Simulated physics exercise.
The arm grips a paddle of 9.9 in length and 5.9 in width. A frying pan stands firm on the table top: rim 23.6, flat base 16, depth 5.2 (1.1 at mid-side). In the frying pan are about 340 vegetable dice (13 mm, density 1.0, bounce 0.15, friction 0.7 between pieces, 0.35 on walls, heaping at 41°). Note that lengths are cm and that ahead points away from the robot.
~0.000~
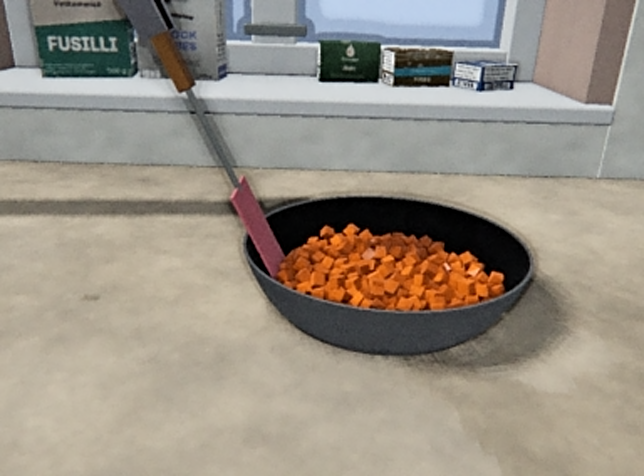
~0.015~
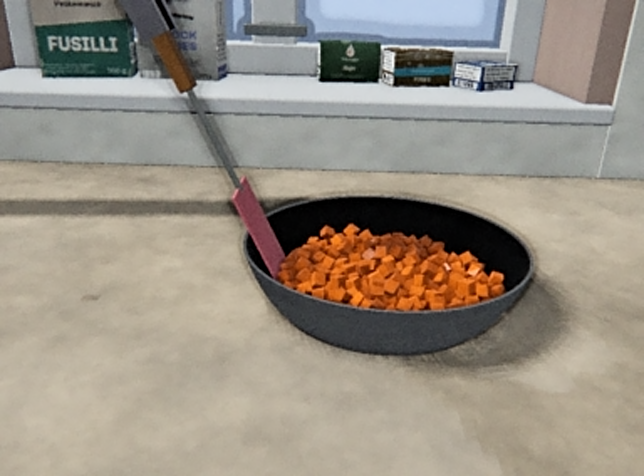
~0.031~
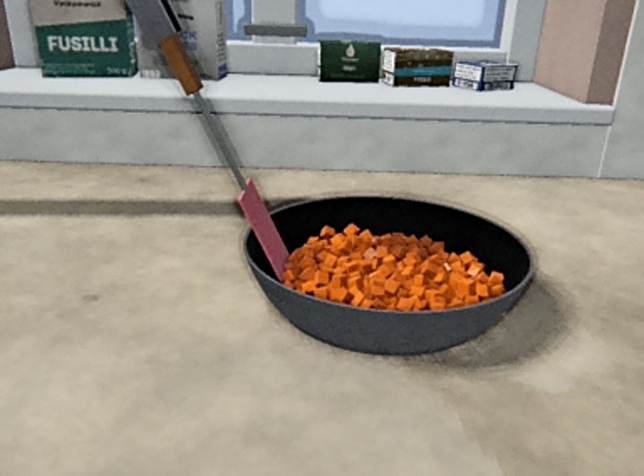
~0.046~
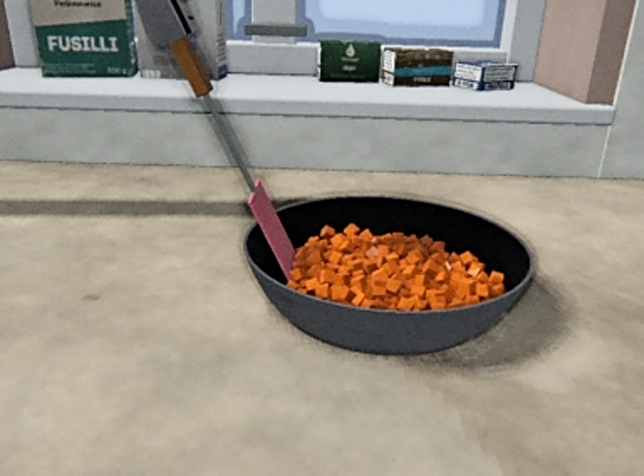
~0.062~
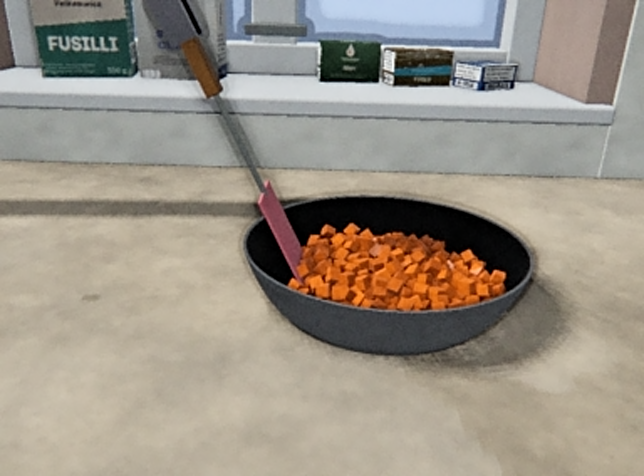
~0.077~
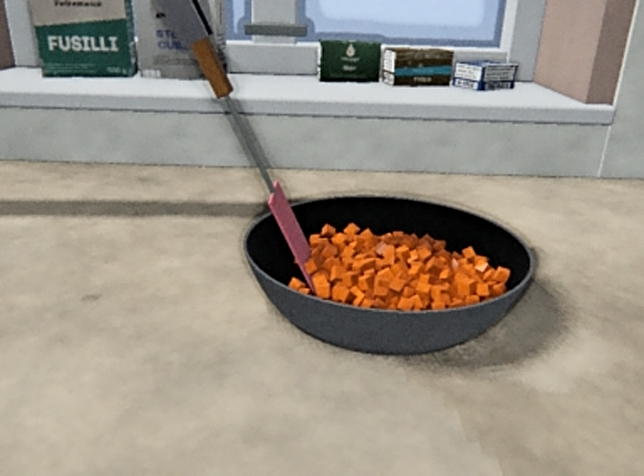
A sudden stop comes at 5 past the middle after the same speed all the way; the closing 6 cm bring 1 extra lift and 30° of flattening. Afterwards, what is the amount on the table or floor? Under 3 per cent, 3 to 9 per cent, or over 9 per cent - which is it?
It is under 3 per cent.
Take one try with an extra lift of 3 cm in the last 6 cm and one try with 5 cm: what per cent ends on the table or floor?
First try around 0 percent, second try around 0 percent.
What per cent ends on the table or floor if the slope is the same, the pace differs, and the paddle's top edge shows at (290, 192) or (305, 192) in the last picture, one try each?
Estimates: Near 0 %, near 0 %.
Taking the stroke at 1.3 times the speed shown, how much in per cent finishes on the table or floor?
0 %.
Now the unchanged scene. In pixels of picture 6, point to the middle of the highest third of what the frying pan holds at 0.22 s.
It is centred close to (438, 260).
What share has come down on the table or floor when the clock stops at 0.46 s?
Share at that moment: About 2 %.
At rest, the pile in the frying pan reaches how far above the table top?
Peak at rest, approximately 6.5 centimetres.
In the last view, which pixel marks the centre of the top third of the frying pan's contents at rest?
Somewhere near (461, 257) in the last picture.
After 0.15 s, sloping 65°, highest piece 5 above the table; 345 in the frying pan.
After 0.22 s, sloping 49°, highest piece 6 above the table; 345 in the frying pan.
After 0.46 s, sloping 35°, highest piece 6 above the table; 341 in the frying pan, 4 on the table or floor.
After 1.51 s, sloping 35°, highest piece 6 above the table; 341 in the frying pan, 4 on the table or floor.
At rest, 341 in the frying pan, 4 on the table or floor. That is 1 % on the table or floor.
